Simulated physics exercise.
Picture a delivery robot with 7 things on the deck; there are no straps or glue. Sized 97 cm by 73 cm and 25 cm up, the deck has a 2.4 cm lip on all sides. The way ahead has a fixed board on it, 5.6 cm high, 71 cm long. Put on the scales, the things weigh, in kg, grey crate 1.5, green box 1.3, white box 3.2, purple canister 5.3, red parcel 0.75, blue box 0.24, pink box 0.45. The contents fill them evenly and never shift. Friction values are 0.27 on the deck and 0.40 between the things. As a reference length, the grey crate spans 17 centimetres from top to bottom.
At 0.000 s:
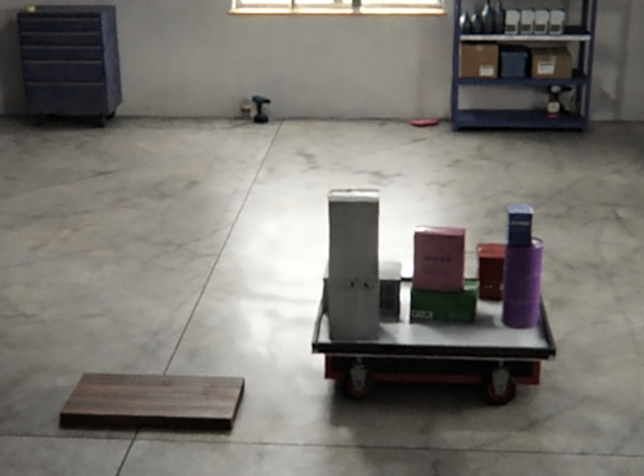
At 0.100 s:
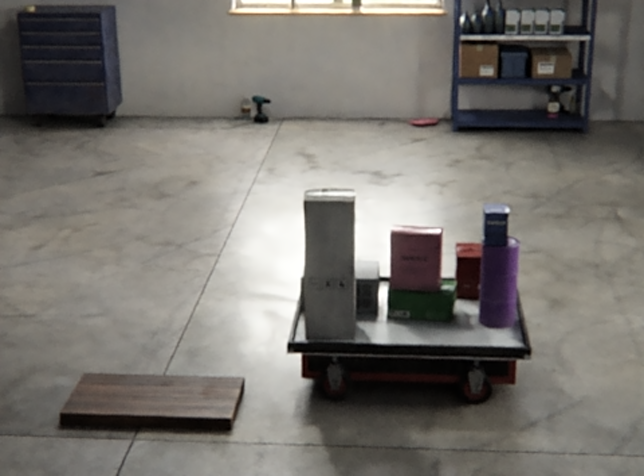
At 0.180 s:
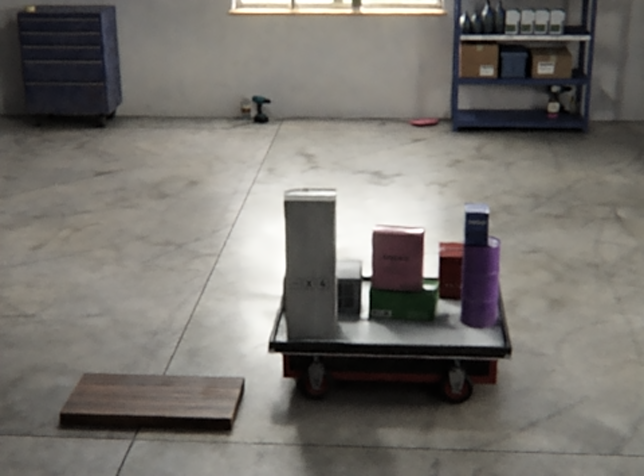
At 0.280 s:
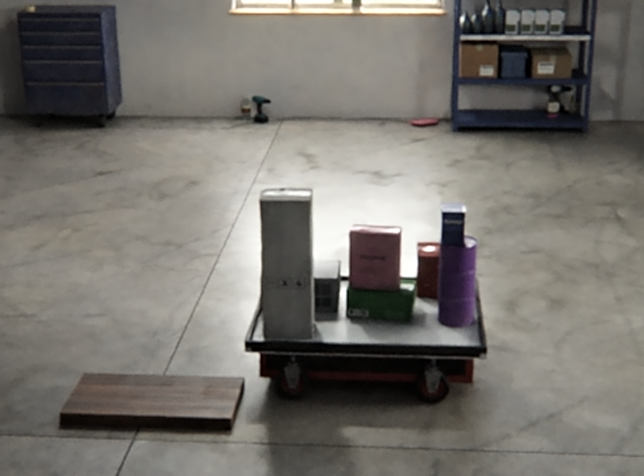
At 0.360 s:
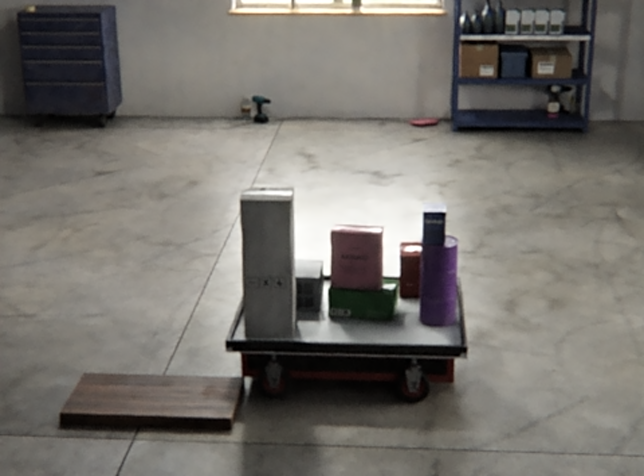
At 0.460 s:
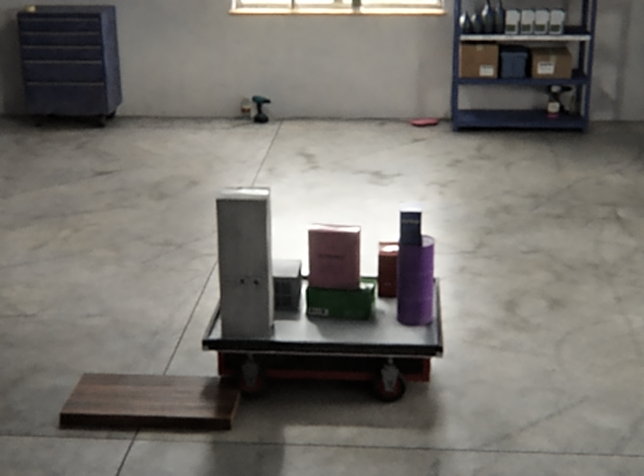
A loaded cart rolls steadily left across the concrete floor, nearing a flat wooden board.
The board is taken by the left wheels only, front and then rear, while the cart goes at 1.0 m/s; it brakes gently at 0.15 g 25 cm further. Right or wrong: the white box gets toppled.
Right.
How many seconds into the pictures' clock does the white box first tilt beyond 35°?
1.3 s, roughly.
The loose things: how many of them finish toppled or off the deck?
It comes to 3.
Around 1.06 s, 106 cm covered; white box at 23° to upright near (138, 240); pink box shifted 2 cm; grey crate shifted 2 cm.
Around 1.46 s, 146 cm covered; white box at 54° to upright near (84, 256); blue box at 19° to upright; pink box at 18° to upright.
Around 1.86 s, 186 cm covered; white box on its side near (5, 293); pink box on its side; blue box at 48° to upright.
Around 2.26 s, 223 cm covered; blue box now off the deck; white box on its side; pink box on its side.
Finally (3.2 s), off the deck and tipped over, blue box; on their side or leaning hard on the deck, white box and pink box; the other 4 still in place (within 10 cm).
